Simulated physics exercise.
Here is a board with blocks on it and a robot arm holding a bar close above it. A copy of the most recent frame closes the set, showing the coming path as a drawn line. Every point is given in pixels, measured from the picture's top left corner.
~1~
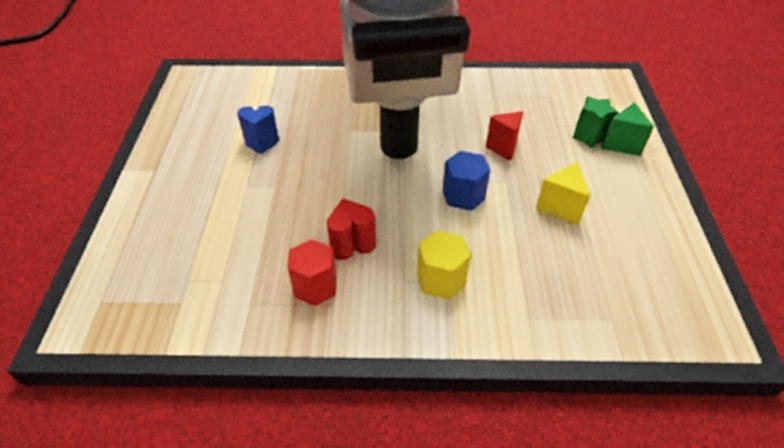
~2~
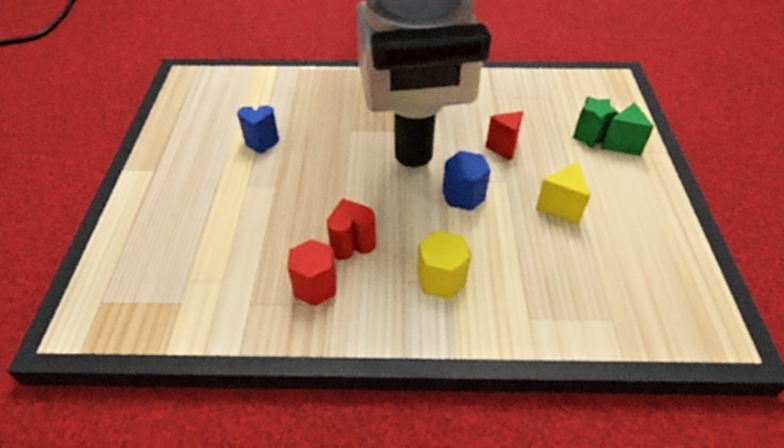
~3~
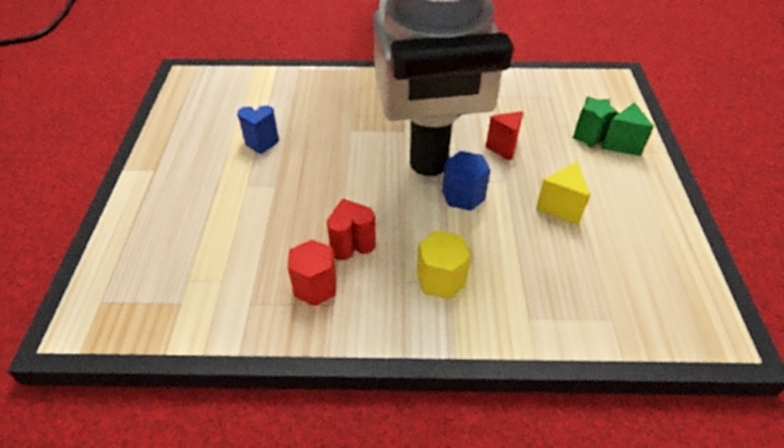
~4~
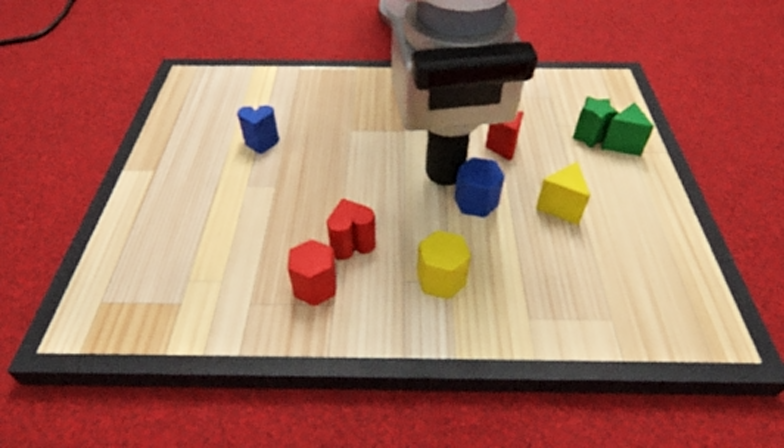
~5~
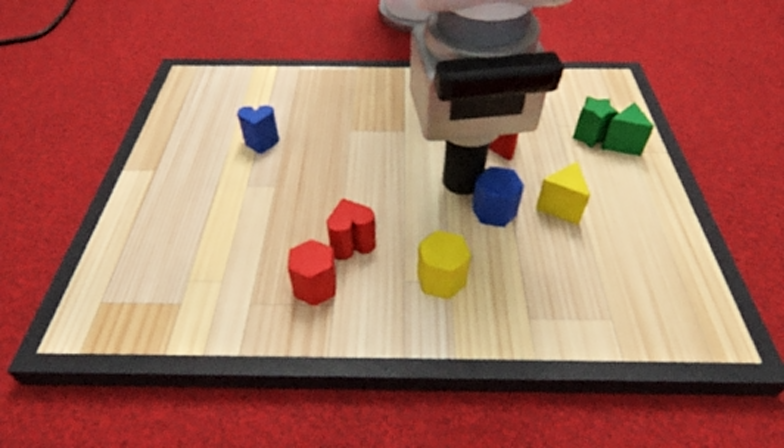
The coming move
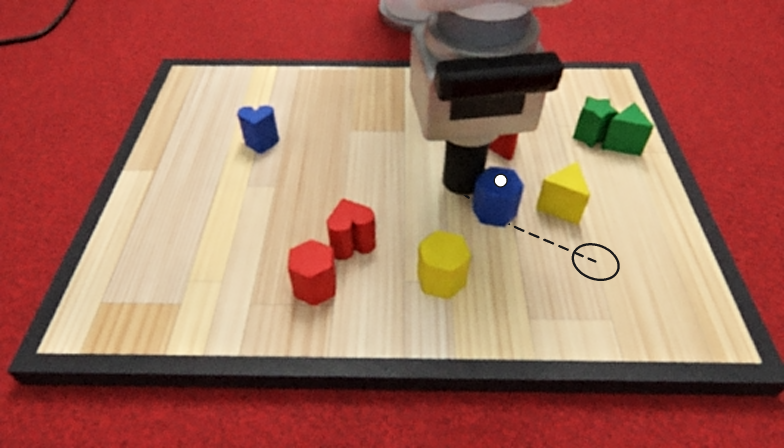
On a wooden board, a robot arm moves right and pushes a blue block slightly rightward.
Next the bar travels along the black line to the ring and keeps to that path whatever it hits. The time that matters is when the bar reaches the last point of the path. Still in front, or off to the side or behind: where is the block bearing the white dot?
It is still there in front.
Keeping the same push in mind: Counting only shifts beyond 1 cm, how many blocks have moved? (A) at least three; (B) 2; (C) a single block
Choice C: A single block.
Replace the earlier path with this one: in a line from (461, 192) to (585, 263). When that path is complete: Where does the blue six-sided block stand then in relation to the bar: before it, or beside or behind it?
Before the bar.
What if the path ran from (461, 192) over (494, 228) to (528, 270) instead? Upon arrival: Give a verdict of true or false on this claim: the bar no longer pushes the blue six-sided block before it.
The claim holds.
The line goes from (461, 192) by way of (499, 218) and (545, 240) to (596, 262); the dot is on the blue six-sided block.
The first path, step by step. One third of the way, bar at (501, 207); blue six-sided block at (547, 205), turned 15° anticlockwise.
Two thirds of the way, bar at (549, 230); blue six-sided block at (599, 230).
At the end, bar at (600, 251); blue six-sided block at (655, 255); yellow triangular piece unmoved.
